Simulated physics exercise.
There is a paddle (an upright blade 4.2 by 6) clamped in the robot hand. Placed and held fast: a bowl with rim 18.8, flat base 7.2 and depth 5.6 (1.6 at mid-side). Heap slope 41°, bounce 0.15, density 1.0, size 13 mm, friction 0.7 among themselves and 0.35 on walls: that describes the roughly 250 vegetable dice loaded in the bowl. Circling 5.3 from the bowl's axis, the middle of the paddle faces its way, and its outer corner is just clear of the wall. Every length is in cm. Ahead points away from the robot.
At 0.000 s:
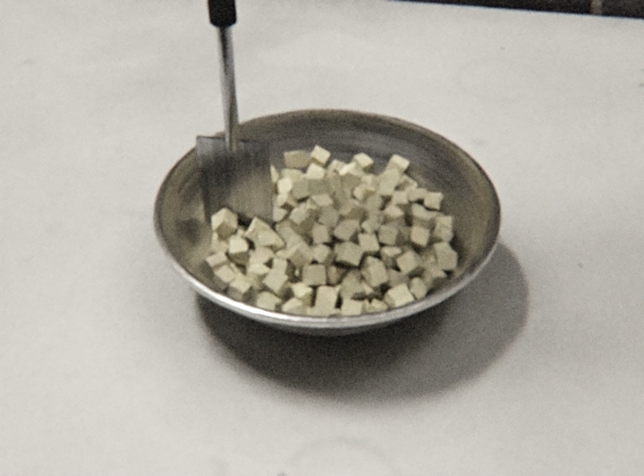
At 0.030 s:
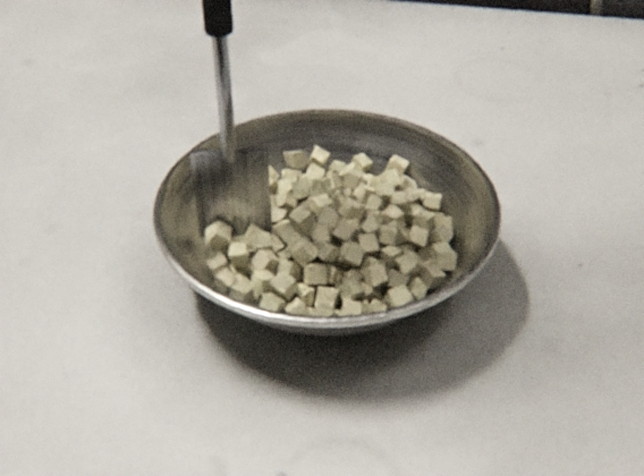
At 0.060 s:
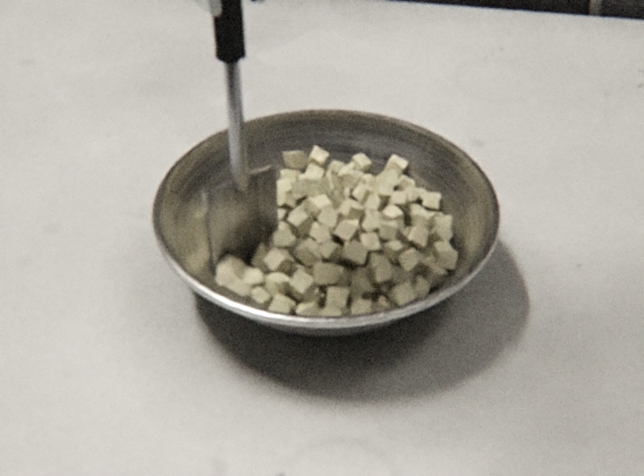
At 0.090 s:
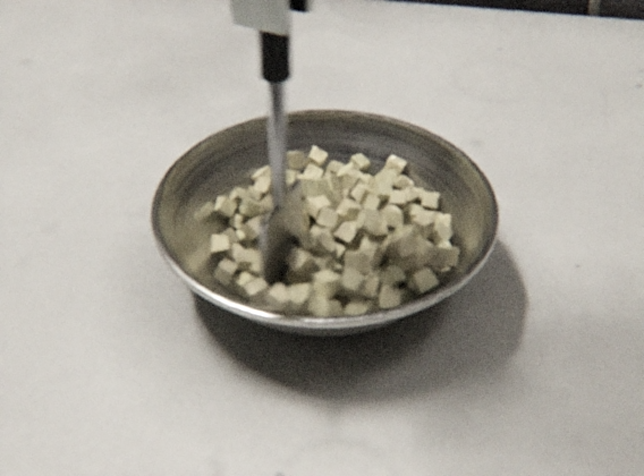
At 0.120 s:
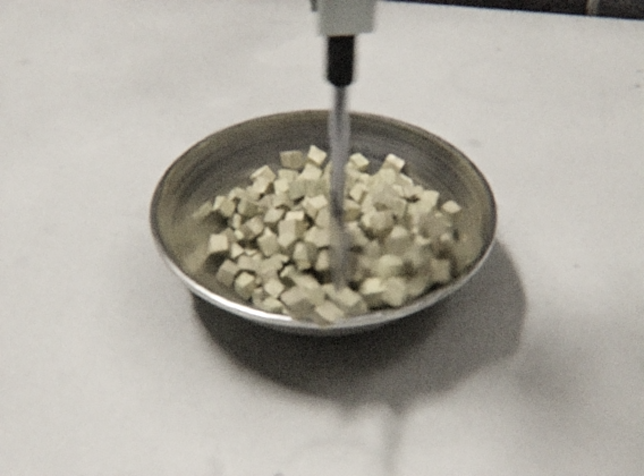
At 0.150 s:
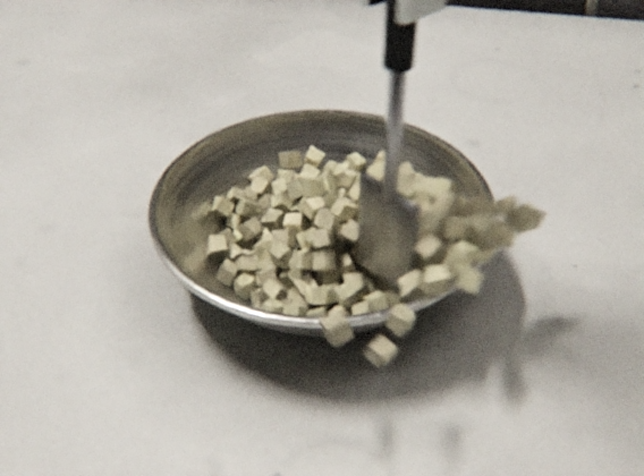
A flat metal paddle on a thin rod with a black grip, held from above by a robot hand only partly in view, starts at the left inside a shallow grey metal bowl of pale cream dice. The bowl stands still on a whitish surface, seen from above at a slant by an unmoving camera. The paddle sweeps along the near side to the right, pushing dice up until several fly over the right and near rim.
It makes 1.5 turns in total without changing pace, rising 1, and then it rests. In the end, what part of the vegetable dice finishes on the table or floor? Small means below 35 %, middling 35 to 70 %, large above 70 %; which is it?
Verdict: Middling.
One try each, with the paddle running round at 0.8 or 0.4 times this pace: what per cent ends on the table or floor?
Around 40 percent for the first try and 25 percent for the second.
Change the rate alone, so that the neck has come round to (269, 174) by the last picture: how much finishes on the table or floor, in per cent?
About 25 per cent.
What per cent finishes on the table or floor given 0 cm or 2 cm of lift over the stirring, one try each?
Close to 60 percent and close to 35 percent.
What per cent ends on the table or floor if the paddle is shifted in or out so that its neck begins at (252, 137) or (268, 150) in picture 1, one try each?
Near 60 per cent and near 50 per cent, in that order.
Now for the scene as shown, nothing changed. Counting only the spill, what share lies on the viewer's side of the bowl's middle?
Close to 40 in a hundred.
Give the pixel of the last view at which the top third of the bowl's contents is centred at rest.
(330, 227).
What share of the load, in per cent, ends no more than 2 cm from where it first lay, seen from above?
Near 15 per cent of the pieces.
After 0.29 s, 292° round, highest piece 10 above the table; 187 in the bowl, 14 on the table or floor, 53 in flight or on the tool.
After 0.43 s, 83° round, highest piece 10 above the table; 155 in the bowl, 74 on the table or floor, 25 in flight or on the tool.
After 0.70 s, 180° round, highest piece 5 above the table; 131 on the table or floor, 123 in the bowl.
After 1.40 s, 180° round, highest piece 5 above the table; 131 on the table or floor, 123 in the bowl.
At rest, 131 on the table or floor, 123 in the bowl. That is 52 % on the table or floor.
